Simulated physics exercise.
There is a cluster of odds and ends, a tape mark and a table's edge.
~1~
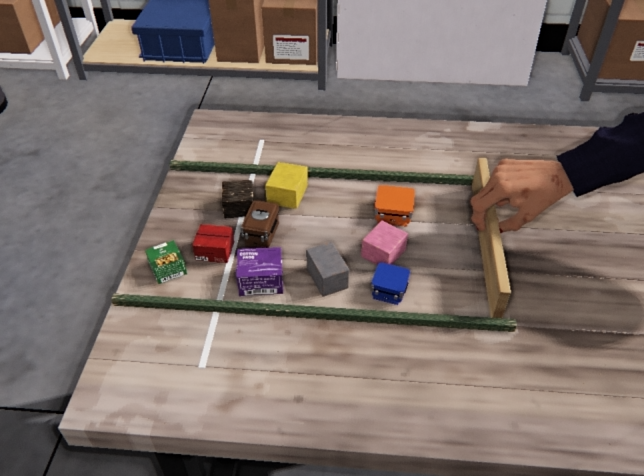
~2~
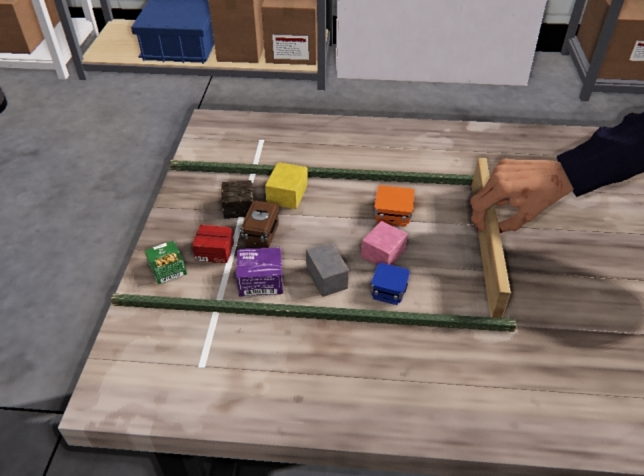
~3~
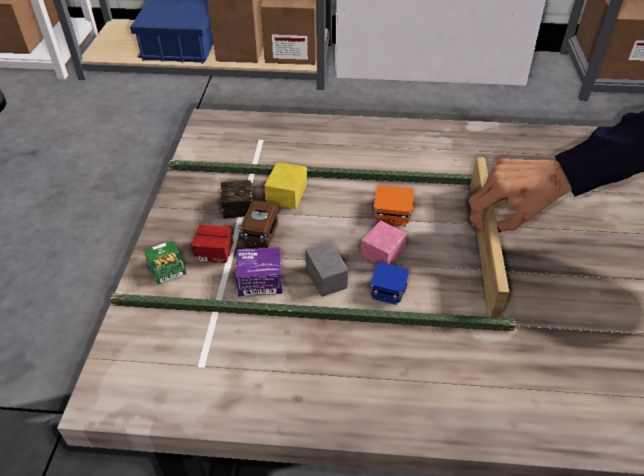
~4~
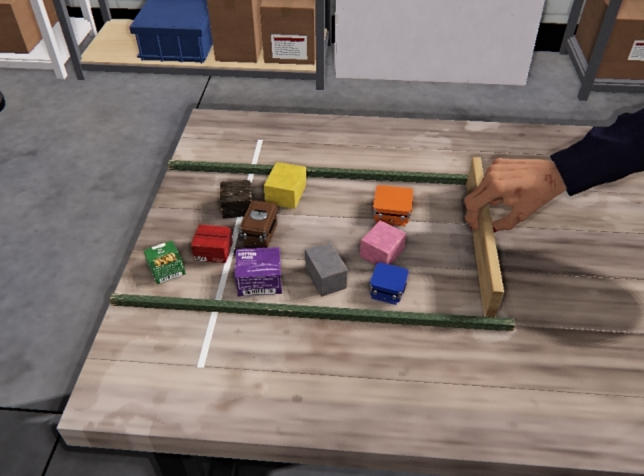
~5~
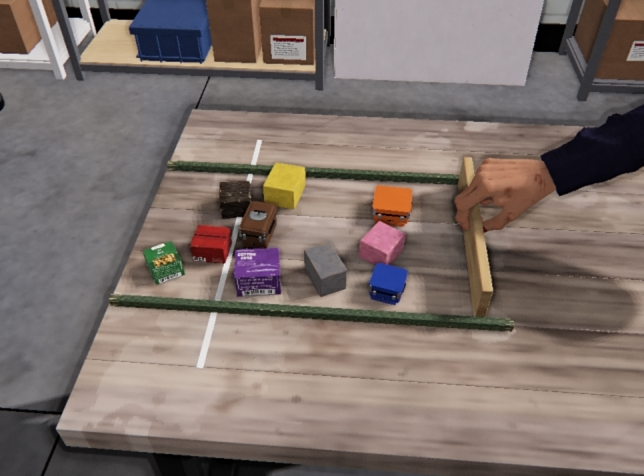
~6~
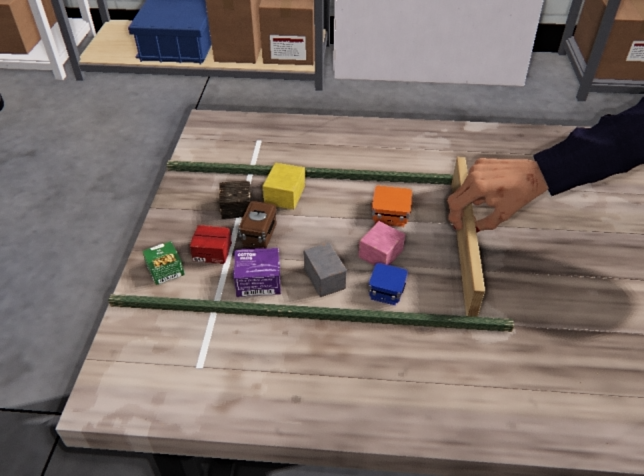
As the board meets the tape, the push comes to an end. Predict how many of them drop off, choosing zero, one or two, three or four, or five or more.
Okay, so the number that tips off the end comes to just one or two, I'd say.
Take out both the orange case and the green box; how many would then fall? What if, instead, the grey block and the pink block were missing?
Count: 0 (first case); 0 (second).
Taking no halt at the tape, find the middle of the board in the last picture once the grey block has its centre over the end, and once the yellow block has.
The middle is at (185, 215) when it's the grey block, and at (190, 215) when it's the yellow block.
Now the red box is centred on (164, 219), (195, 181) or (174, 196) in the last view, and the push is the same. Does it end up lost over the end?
Taking the three spots in turn, the red box holds its place, then holds its place, then holds its place.
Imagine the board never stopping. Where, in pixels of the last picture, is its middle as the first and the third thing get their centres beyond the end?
Near (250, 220) first, near (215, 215) second.
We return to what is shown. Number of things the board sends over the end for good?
Result - number fallen: 1.
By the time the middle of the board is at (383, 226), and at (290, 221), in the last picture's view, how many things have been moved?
At the one place 3, at the other 10.
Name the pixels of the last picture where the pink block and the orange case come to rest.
Okay, so first (214, 242), and next (224, 200).
Soon after, none off yet; green box at rest near (163, 263); red box at rest near (211, 244); black block at rest near (236, 200).
After that, none off yet; green box at rest near (163, 263); red box at rest near (211, 244); black block moving near (227, 200).
In the end, the number that fall off is one or two; gone, green box.
